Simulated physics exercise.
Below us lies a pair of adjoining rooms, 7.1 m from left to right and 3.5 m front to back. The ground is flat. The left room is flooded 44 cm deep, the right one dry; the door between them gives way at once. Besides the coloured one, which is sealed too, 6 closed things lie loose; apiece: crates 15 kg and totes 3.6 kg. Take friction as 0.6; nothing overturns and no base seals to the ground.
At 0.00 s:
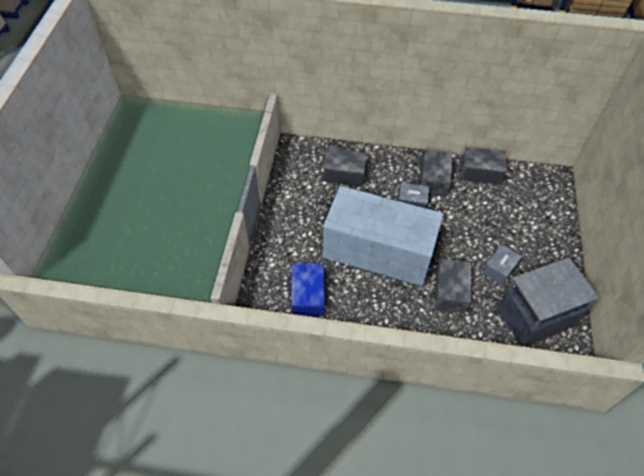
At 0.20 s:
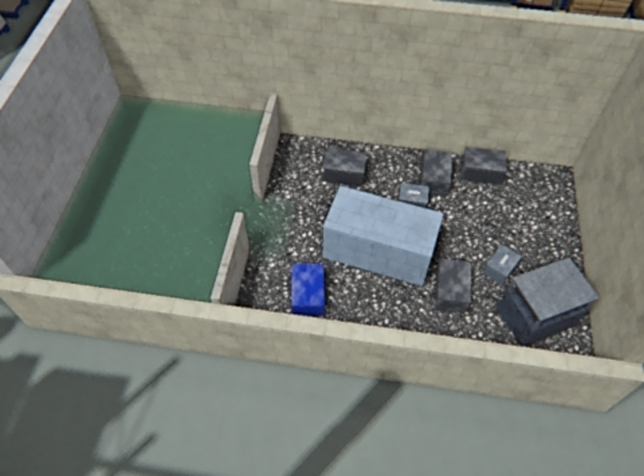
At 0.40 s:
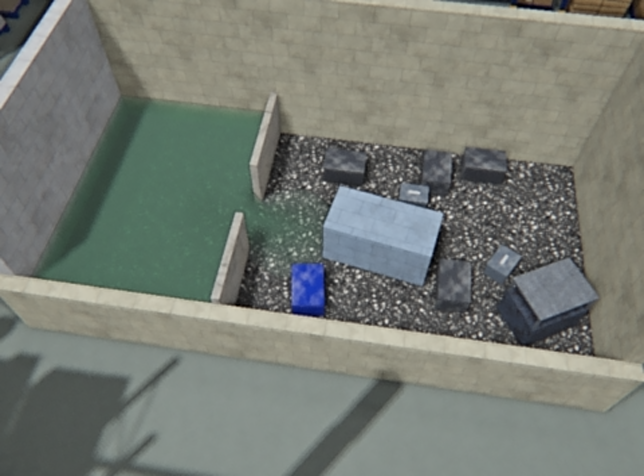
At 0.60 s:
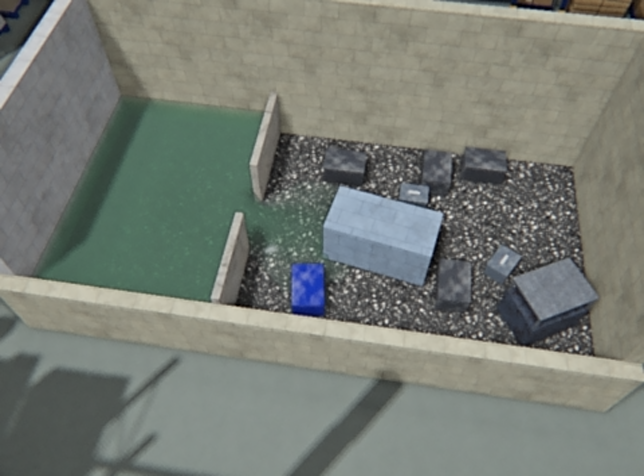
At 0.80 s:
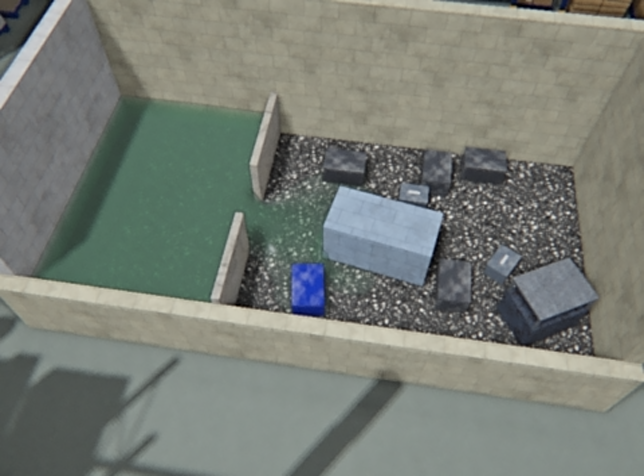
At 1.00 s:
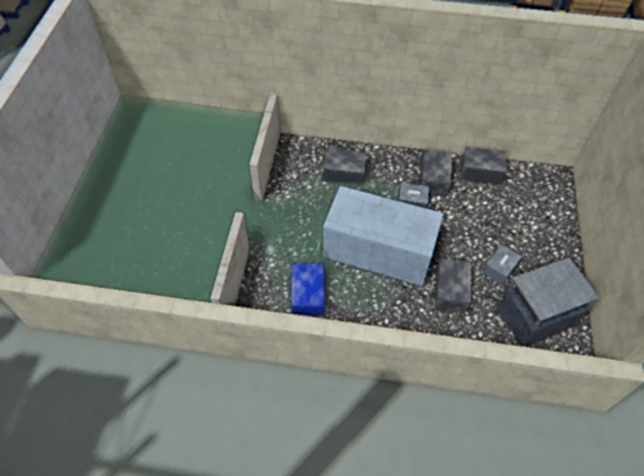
Green water spreads slowly through a gap in the dividing wall, once the grey panel there is gone, and thins out over the speckled gravel-like floor of the right room in a roofless, pale-walled two-room enclosure seen from above. A blue crate sits left of a large pale blue-grey block, with dark boxes and small grey containers around it. The water reaches the block while every object and the camera stay still.
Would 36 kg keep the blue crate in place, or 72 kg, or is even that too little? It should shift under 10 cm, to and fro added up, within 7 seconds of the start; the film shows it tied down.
Verdict: Only the higher weight holds it.
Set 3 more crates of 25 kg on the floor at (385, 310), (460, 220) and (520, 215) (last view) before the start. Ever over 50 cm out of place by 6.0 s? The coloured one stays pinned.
In that order: Over, short of it, short of it.
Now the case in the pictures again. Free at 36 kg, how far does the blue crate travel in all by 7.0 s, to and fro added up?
About 40 cm.
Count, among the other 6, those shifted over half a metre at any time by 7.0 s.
That makes 5.
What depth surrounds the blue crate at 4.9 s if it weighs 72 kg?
About 8 cm.
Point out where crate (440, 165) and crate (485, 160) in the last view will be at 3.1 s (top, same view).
Around (492, 190) and (524, 180).
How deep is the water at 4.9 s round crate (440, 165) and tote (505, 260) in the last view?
About 8 and 8 cm.
After 1.4 s the blue crate would be 6 cm from its start with 36 kg and 0 cm from its start with 72 kg; 7 cm of water round it then.
After 3.1 s the blue crate would be 31 cm from its start with 36 kg and 0 cm from its start with 72 kg; 8 cm of water round it then.
After 4.9 s the blue crate would be 32 cm from its start with 36 kg and 0 cm from its start with 72 kg; 8 cm of water round it then.
After 7.0 s the blue crate would be 36 cm from its start with 36 kg and 0 cm from its start with 72 kg; 9 cm of water round it then.
